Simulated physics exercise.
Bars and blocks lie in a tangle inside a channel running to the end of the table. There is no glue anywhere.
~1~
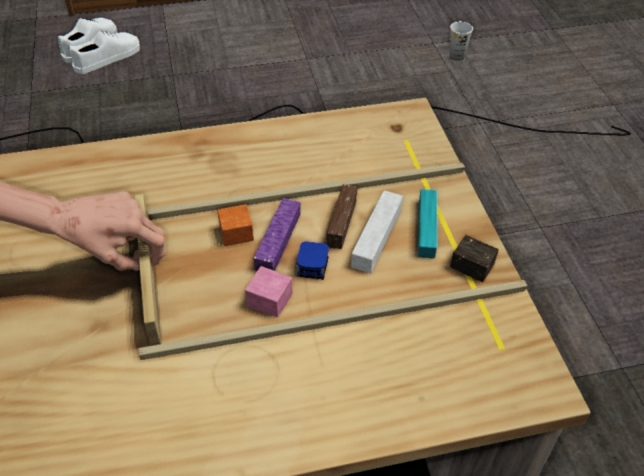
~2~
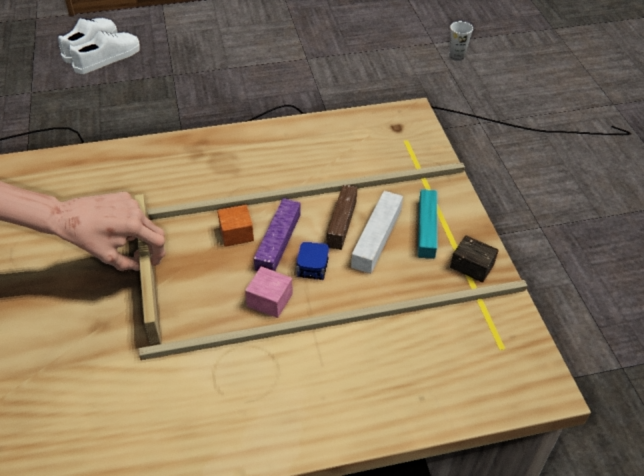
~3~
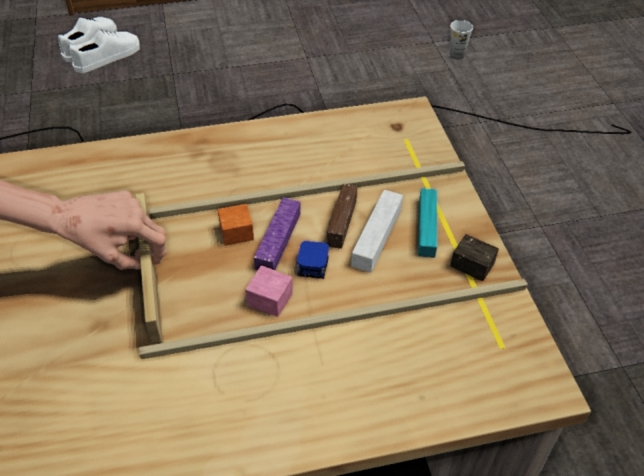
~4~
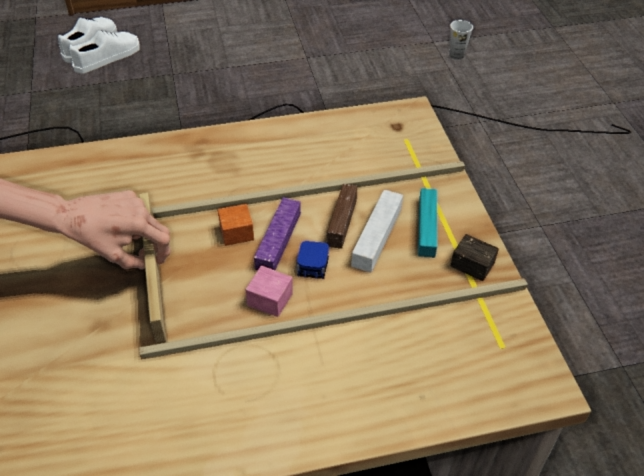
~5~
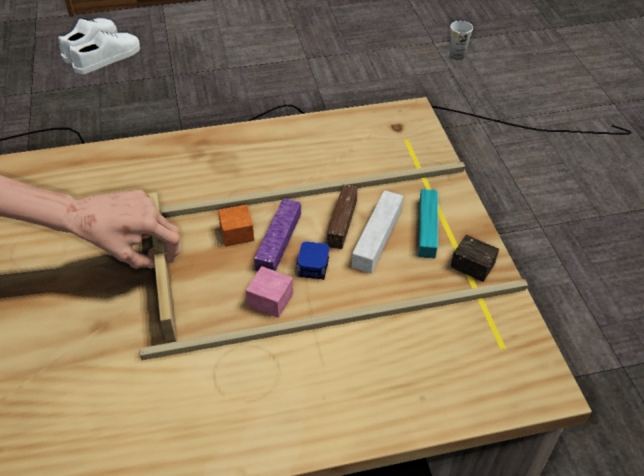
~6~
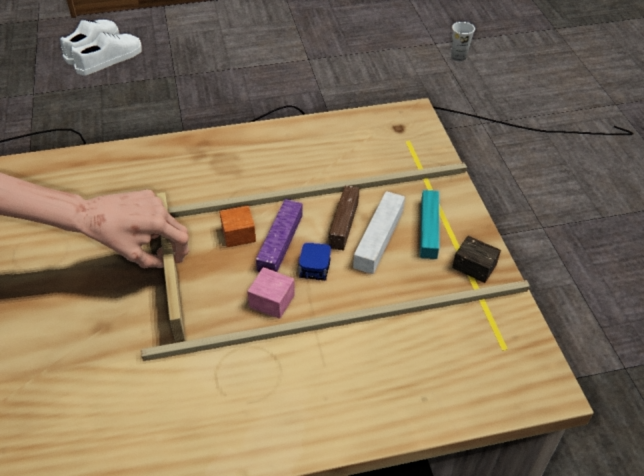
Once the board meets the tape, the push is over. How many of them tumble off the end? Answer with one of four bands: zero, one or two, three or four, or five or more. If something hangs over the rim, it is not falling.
Three or four.
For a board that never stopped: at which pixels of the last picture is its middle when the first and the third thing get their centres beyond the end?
(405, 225), then (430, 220).
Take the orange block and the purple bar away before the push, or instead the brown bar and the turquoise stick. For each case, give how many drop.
In the first try 1, in the other 2.
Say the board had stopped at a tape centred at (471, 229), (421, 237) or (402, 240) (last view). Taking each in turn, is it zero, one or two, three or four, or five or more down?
The three counts come out as 5 or more, 1 or 2 and not one.
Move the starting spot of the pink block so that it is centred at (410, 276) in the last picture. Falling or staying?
Note - pink block retained.
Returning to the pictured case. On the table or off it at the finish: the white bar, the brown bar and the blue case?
At the end the white bar does not stay, the brown bar does not stay, and the blue case does not drop.
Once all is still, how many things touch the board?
That makes 3.
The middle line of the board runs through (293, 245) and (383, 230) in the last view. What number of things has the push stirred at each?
Respectively 5 and 8.
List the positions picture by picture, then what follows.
Black block (474, 258); turquoise stick (428, 223); white bar (378, 230); board (147, 267); tape (448, 232), in the first frame.
Turquoise stick (428, 223); pink block (269, 292), in the second frame.
White bar (378, 230); brown bar (343, 215), in the third frame.
Black block (474, 257); purple bar (279, 235), in the fourth frame.
Turquoise stick (428, 223); board (162, 265), in the fifth frame.
Black block (476, 259); turquoise stick (430, 224); white bar (380, 231); board (170, 265); tape (450, 232), in the sixth frame.
Soon after, none off yet; black block at rest near (476, 259); turquoise stick at rest near (430, 224); white bar at rest near (380, 231).
Then, none off yet; black block at rest near (476, 259); turquoise stick moving near (433, 224); white bar moved a little near (412, 235).
Further on, none off yet; black block moved about its own width near (510, 265); turquoise stick moved about its own width near (498, 220); white bar moved about its own width near (478, 231).
At rest, the number that fall off is three or four; fallen, brown bar, white bar, turquoise stick and black block.
